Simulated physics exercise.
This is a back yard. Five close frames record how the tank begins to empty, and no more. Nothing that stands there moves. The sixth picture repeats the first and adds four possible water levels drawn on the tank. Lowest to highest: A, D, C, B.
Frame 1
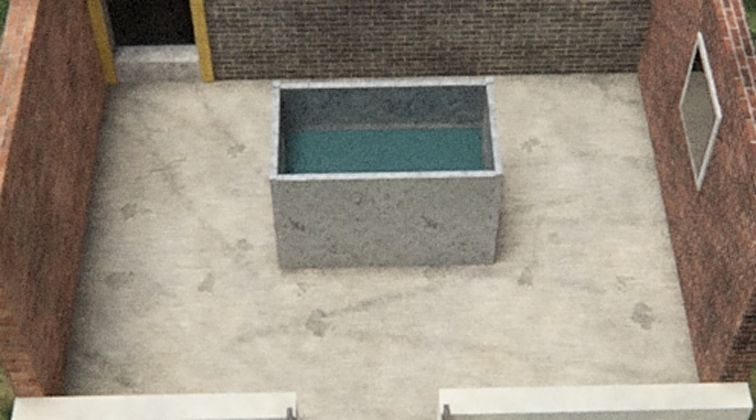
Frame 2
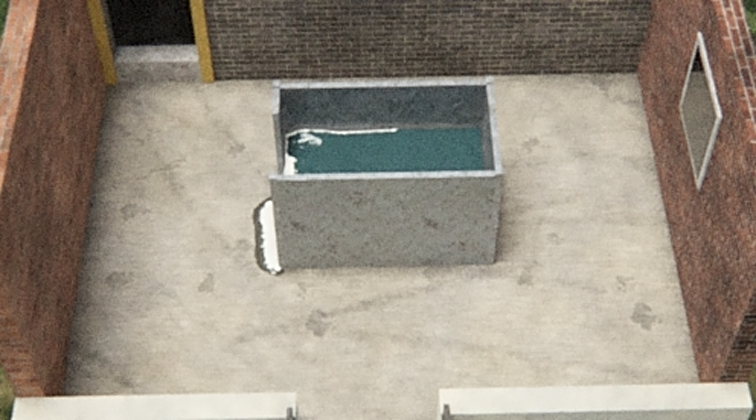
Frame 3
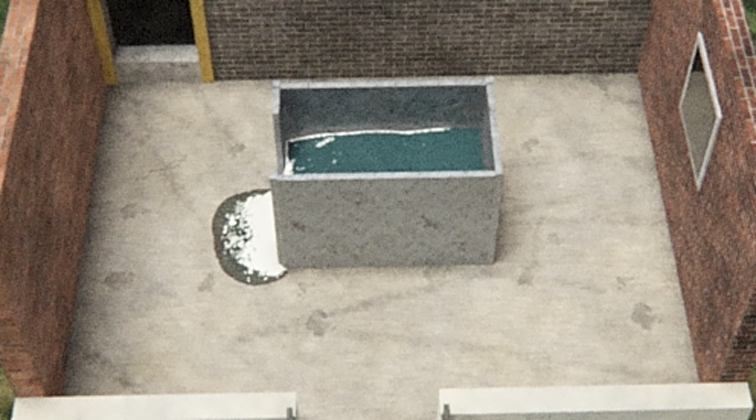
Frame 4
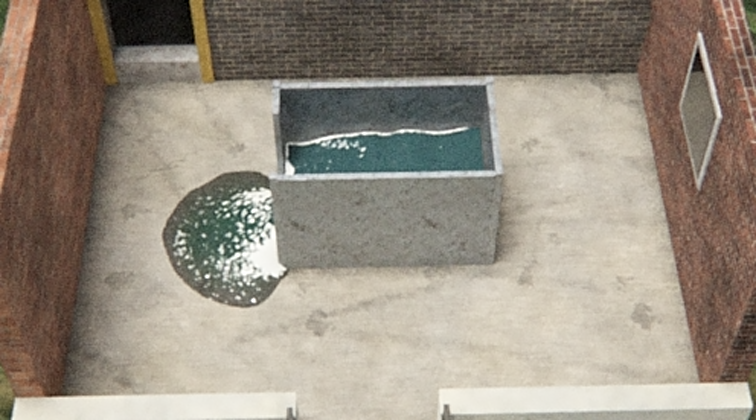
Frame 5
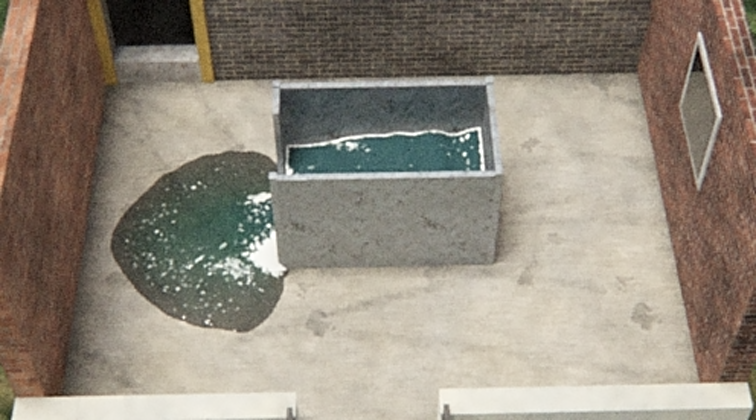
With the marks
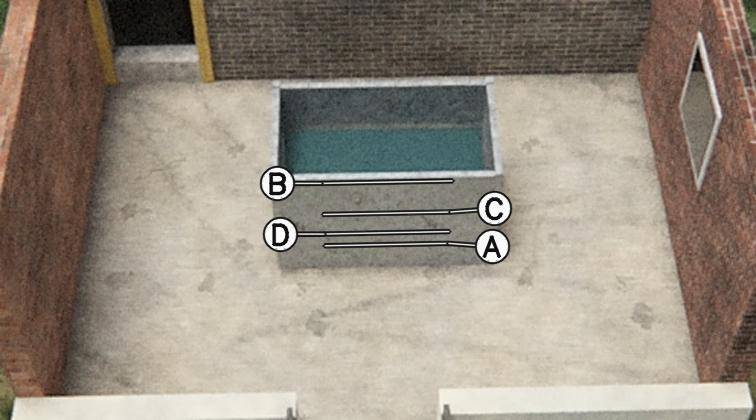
Back yard with a grey tank, green water pouring from its left side and spreading leftward in a widening, foam-flecked pool.
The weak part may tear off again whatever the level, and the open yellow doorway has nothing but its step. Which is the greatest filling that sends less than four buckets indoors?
Use level C.
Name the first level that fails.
Here it is level B.
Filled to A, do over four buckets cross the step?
No, not at all.
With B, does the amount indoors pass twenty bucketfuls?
No, it does not.
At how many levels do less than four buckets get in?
Three.
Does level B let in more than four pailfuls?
Yes, that goes wrong.
On the marked copy, A at (386, 244); B at (386, 182); C at (386, 213); D at (386, 232); from the bottom up A, D, C, B.
For level A, nothing gets over.
For level B, about 7 bucketfuls get in.
For level C, a splash gets over, under a bucket.
For level D, nothing gets over.
